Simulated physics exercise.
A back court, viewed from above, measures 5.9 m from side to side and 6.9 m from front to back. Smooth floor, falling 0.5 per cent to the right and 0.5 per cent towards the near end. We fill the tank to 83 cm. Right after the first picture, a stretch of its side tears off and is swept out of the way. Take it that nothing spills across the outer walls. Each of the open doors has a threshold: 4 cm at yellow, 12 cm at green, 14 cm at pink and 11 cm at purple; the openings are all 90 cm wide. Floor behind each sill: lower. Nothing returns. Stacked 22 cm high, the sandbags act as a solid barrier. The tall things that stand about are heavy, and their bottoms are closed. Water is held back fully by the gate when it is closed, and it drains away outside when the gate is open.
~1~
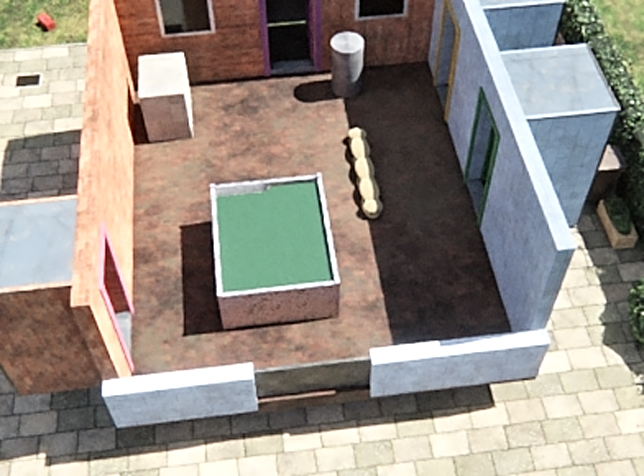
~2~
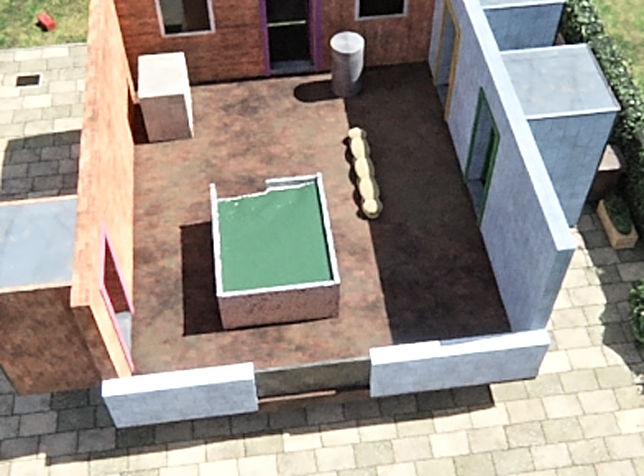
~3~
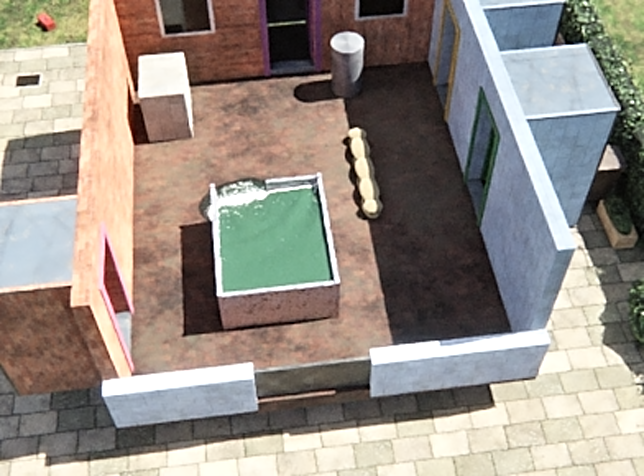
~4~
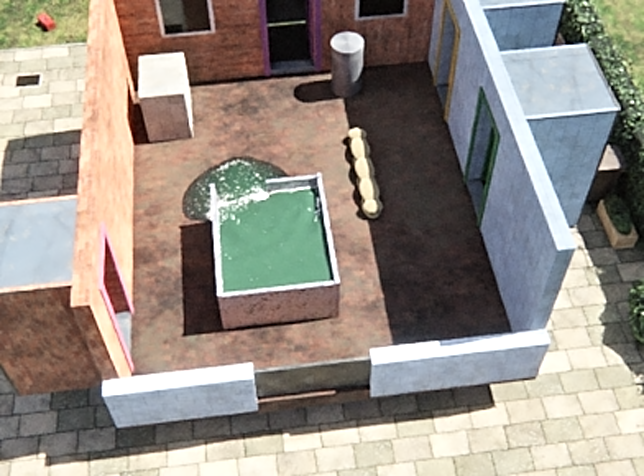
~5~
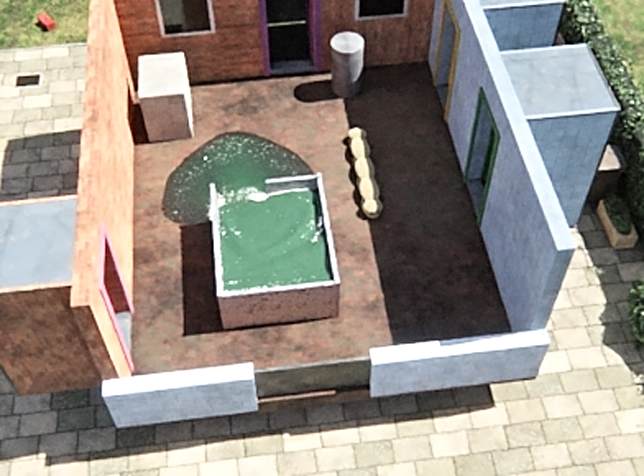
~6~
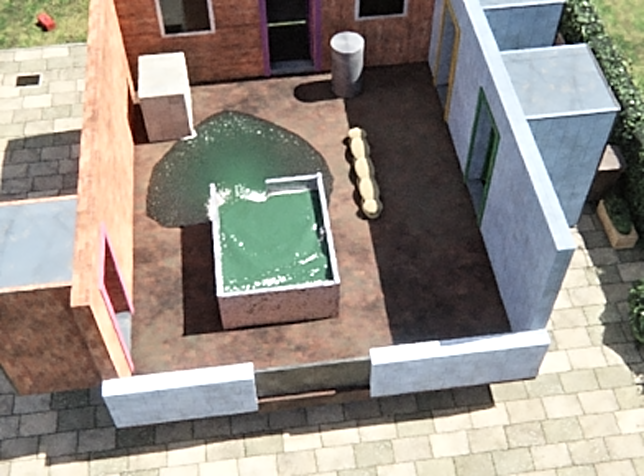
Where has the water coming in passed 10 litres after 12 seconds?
At the yellow door it has passed it; at the green door it has not passed it; at the pink door it has not passed it; at the purple door it has passed it.
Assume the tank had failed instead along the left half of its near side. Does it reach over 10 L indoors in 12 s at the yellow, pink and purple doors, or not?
Yellow beyond, pink beyond, purple short.
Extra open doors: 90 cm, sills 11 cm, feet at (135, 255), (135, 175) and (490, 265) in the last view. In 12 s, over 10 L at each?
Less, more, less.
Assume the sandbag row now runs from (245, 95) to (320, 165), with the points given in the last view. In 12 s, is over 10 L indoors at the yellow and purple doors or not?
Then the yellow door is over the mark and the purple door is short of it.
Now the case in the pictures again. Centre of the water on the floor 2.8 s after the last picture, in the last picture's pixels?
Around (251, 176) in the last picture.
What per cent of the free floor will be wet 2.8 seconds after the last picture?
50 %.
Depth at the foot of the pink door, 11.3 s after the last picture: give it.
It comes to near 6.5 cm.
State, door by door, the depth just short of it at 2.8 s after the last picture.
Door by door in cm, yellow shows 10, green shows 0, pink shows 0, purple shows 20.
Then, 0.7 s after the last picture water covers 30 % of the floor and is deepest (40 cm) near (134, 155); yellow door not reached, green door not reached, pink door not reached, purple door 15 cm at the sill, 0 L in.
Then, 1.5 s after the last picture water covers 40 % of the floor and is deepest (38 cm) near (135, 88); yellow door not reached, green door not reached, pink door not reached, purple door 24 cm at the sill, 24 L in.
Then, 2.8 s after the last picture water covers 50 % of the floor and is deepest (30 cm) near (135, 120); yellow door 10 cm at the sill, 4 L in, green door not reached, pink door not reached, purple door 20 cm at the sill, 73 L in.
Then, 6.3 s after the last picture water covers 90 % of the floor and is deepest (19 cm) near (328, 84); yellow door 11 cm at the sill, 82 L in, green door 5 cm at the sill, 0 L in, pink door 3 cm at the sill, 0 L in, purple door 16 cm at the sill, 149 L in.
Then, 11.3 s after the last picture water covers 95 % of the floor and is deepest (13 cm) near (489, 319); yellow door 8 cm at the sill, 144 L in, green door 4 cm at the sill, 0 L in, pink door 7 cm at the sill, 0 L in, purple door 7 cm at the sill, 162 L in.
